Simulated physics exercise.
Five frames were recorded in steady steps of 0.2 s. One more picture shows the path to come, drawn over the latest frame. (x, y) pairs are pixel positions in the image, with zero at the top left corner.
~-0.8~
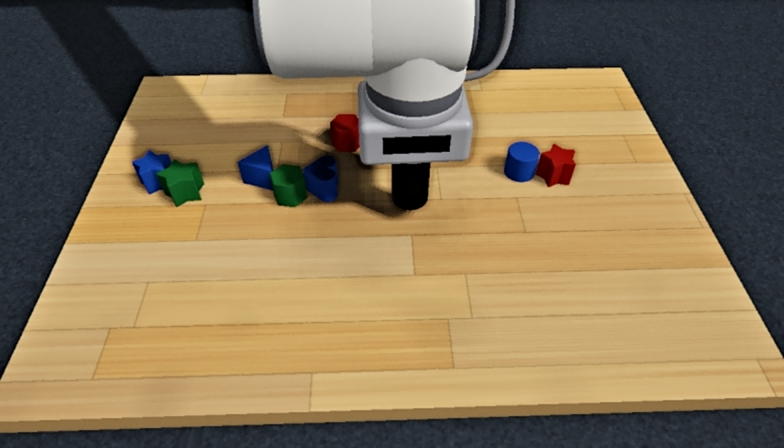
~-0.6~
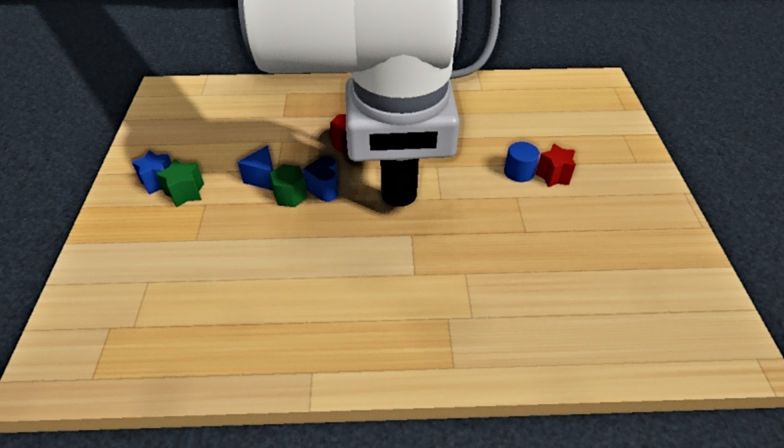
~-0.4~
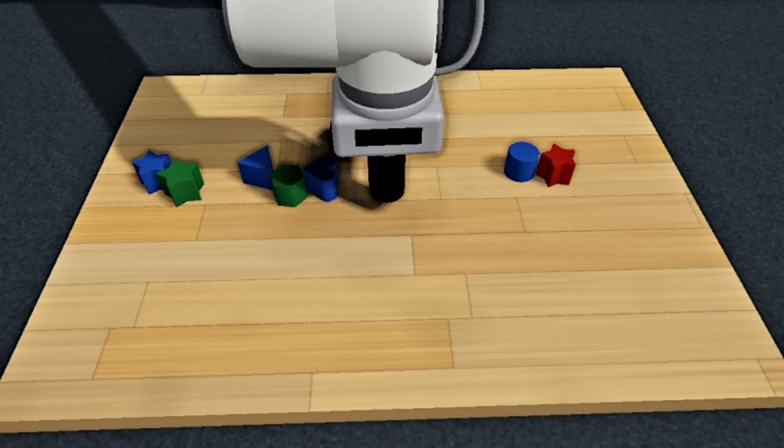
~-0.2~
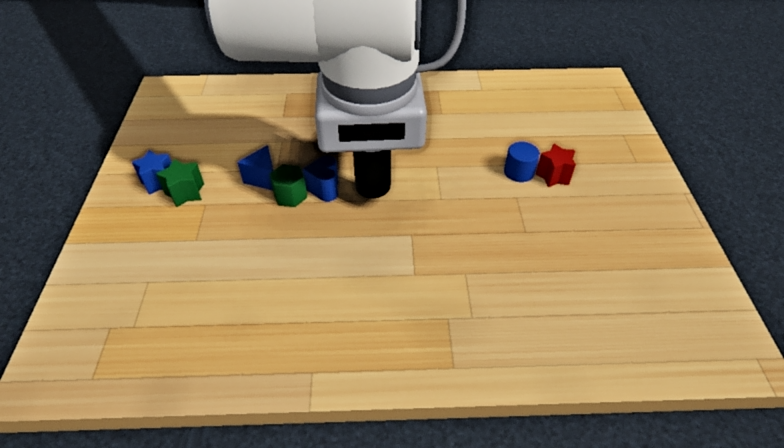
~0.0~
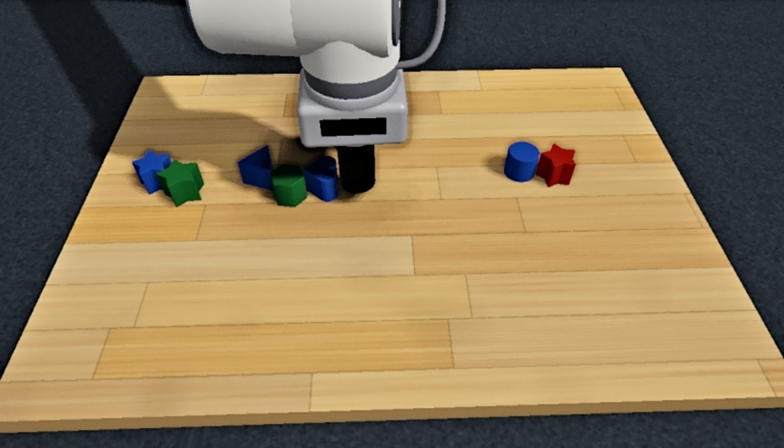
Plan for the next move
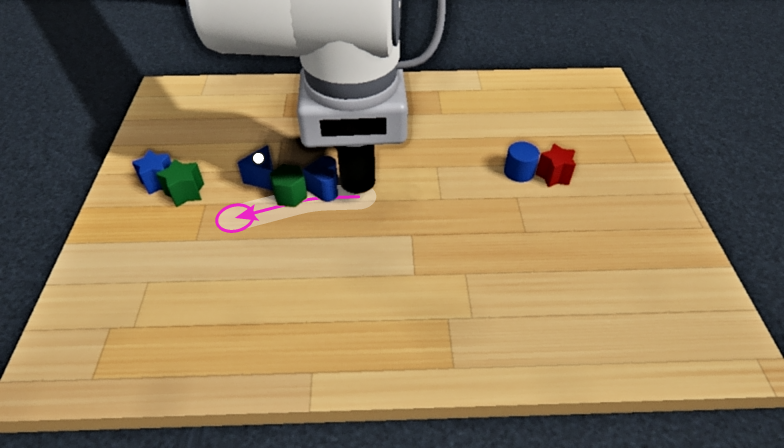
A light wooden tabletop against a dark backdrop is seen from above and in front by a still camera. Blue and green star-like blocks sit at the left, a blue triangle, a green block and another blue block nearer the middle, a blue cylinder and red star at the right, and a red block behind. A white robot arm slides its black post steadily leftward and slightly back, hiding the red block, while the blocks stay still.
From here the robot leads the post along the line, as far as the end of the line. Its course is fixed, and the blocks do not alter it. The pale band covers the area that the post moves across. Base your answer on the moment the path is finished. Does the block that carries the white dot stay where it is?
No, I don't think so.
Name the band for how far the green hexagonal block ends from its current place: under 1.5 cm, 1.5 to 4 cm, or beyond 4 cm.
Movement: Over 4 cm.
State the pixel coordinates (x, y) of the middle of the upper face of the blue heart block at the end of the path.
Close to (294, 159).
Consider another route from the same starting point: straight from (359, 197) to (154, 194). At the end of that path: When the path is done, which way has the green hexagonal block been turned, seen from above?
It goes round opposite to clock hands.
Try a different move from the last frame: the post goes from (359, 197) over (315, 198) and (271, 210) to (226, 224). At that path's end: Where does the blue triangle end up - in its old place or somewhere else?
Here the blue triangle moves off its spot.
Drawn move, from (359, 197) via (297, 202), ending at (235, 218); the dot is on the blue triangle.
On the path given first. One third of the way, post (315, 183); blue triangle (253, 158), turned 30° clockwise; green hexagonal block (269, 176), turned 20° anticlockwise; blue heart block (299, 161), turned 55° clockwise.
Two thirds of the way, post (273, 192); blue triangle (245, 158), turned 75° clockwise; green hexagonal block (238, 181); blue heart block (294, 159), turned 80° clockwise.
At the end, post (230, 203); green star-shaped block (175, 170); blue triangle (245, 158), turned 80° clockwise; green hexagonal block (205, 181), turned 45° clockwise; blue heart block (294, 159), turned 80° clockwise.
